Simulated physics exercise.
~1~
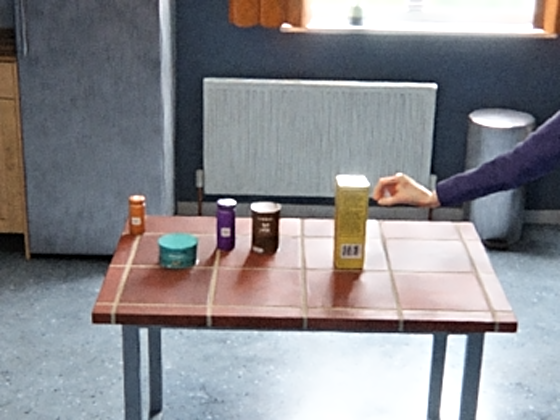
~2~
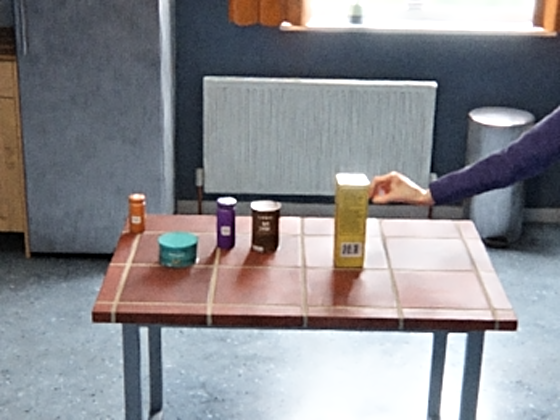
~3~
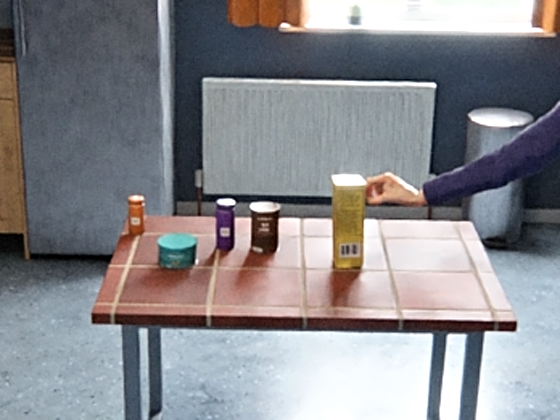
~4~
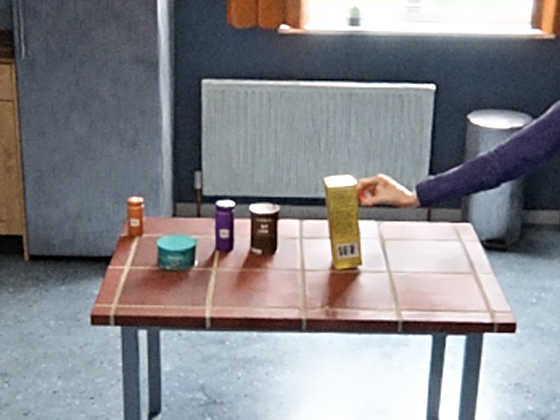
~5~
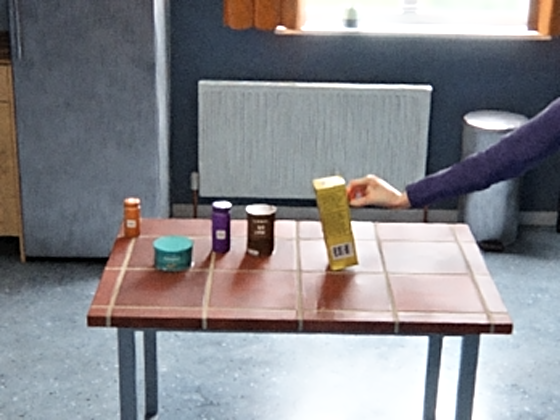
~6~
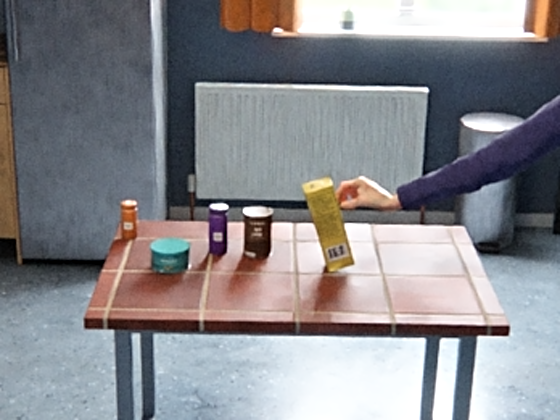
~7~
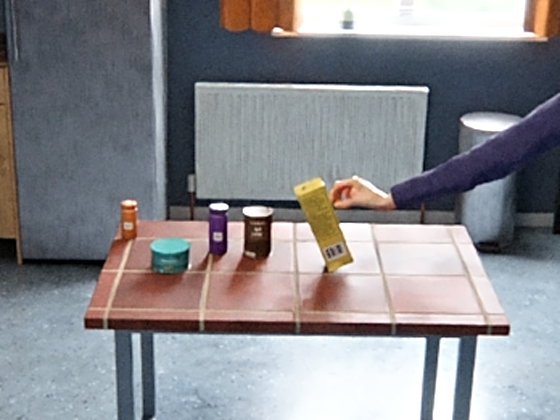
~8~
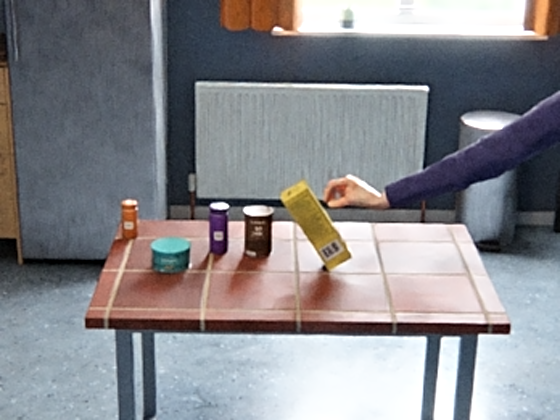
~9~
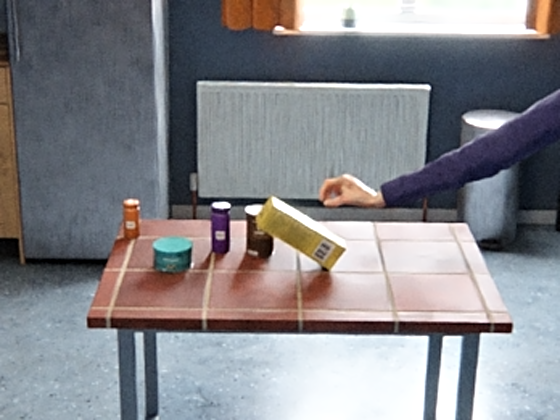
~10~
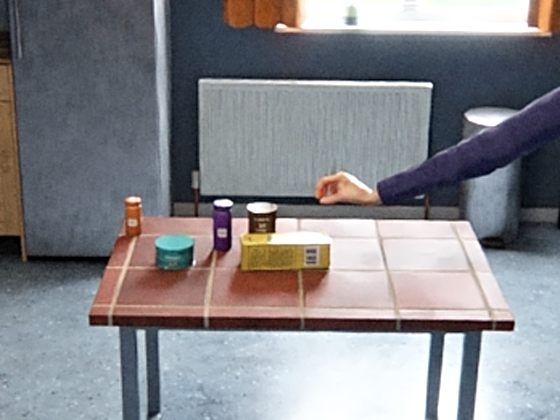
The footage shows a hand reaching in from the right and pushing the top of an upright yellow carton on a tiled table beside four small containers; the carton tilts left, tips past the fingers and falls, ending on its side in front of the brown tin.
